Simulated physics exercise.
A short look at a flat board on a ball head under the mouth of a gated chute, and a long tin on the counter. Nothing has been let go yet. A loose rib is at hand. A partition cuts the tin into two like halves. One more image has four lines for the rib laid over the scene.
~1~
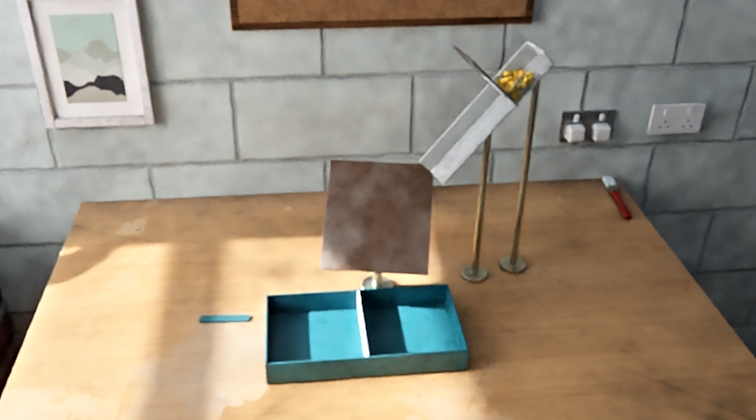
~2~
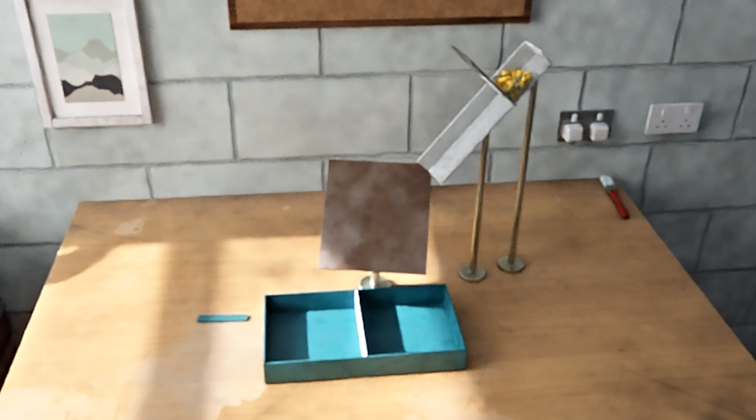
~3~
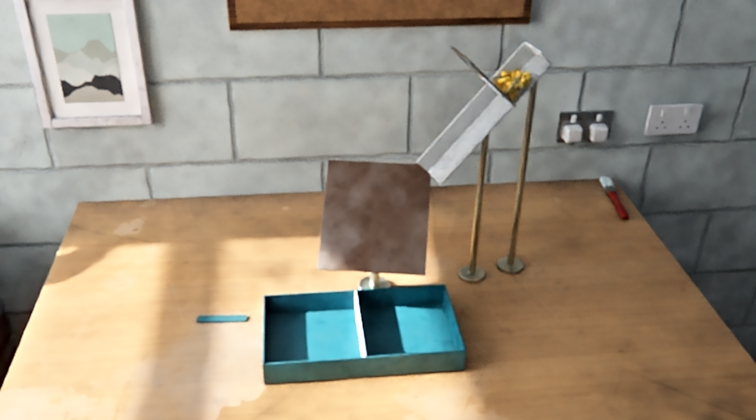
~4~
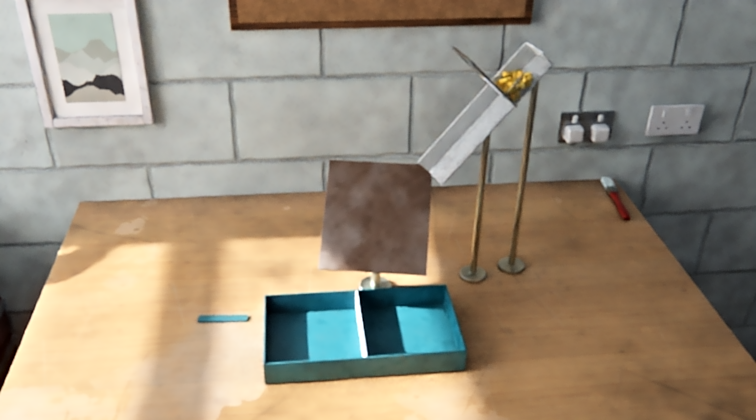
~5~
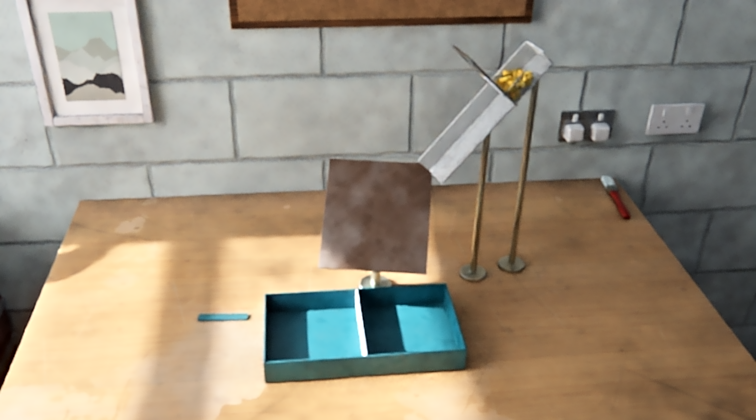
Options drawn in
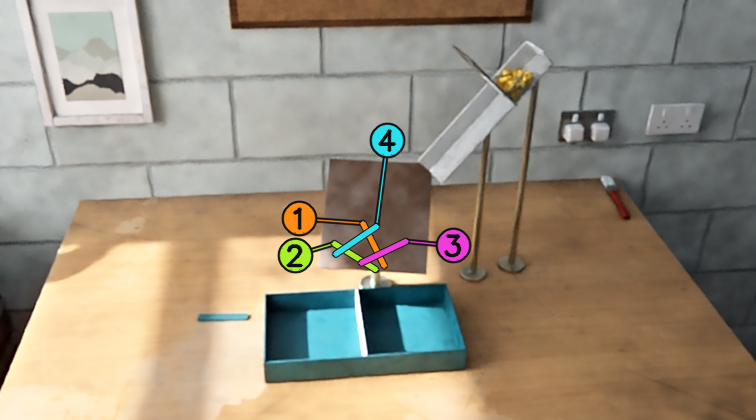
A wooden table held a divided teal tray below a tilted brown board and a sloping pale chute with yellow pieces behind its gate, and nothing moved apart from a slight shake of the view.
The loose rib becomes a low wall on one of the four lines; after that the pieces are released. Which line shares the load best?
I would pick line 4.
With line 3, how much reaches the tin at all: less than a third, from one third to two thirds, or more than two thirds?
It is more than two thirds.
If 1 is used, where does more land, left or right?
More lands on the right.
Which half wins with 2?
More lands on the right.
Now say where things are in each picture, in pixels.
The first frame shows load behind the gate (513, 84), puffed corn balls; lip of the chute (437, 178), sloping fairly steeply.
The second frame shows middle of the board (376, 215), tilted fairly steeply; middle of its low edge (372, 271); of its high edge (380, 162).
The third frame shows front corners of the tin (263, 364) and (465, 350); front end of its middle wall (366, 357); gate still shut (492, 85).
The fourth frame shows middle of the load (512, 85); lip (435, 179).
The fifth frame shows middle of the load (512, 84); lip (436, 177).
On the marked copy, line 1 from (362, 223) to (384, 265); line 2 from (334, 243) to (375, 269); line 3 from (406, 241) to (361, 262); line 4 from (376, 226) to (335, 254).
Choosing 1, of what is caught, about a tenth in the left half, almost all in the right.
Choosing 2, of what is caught, about a tenth in the left half, almost all in the right.
Choosing 3, of what is caught, almost all in the left half, about a tenth in the right.
Choosing 4, of what is caught, roughly two thirds in the left half, roughly a third in the right.
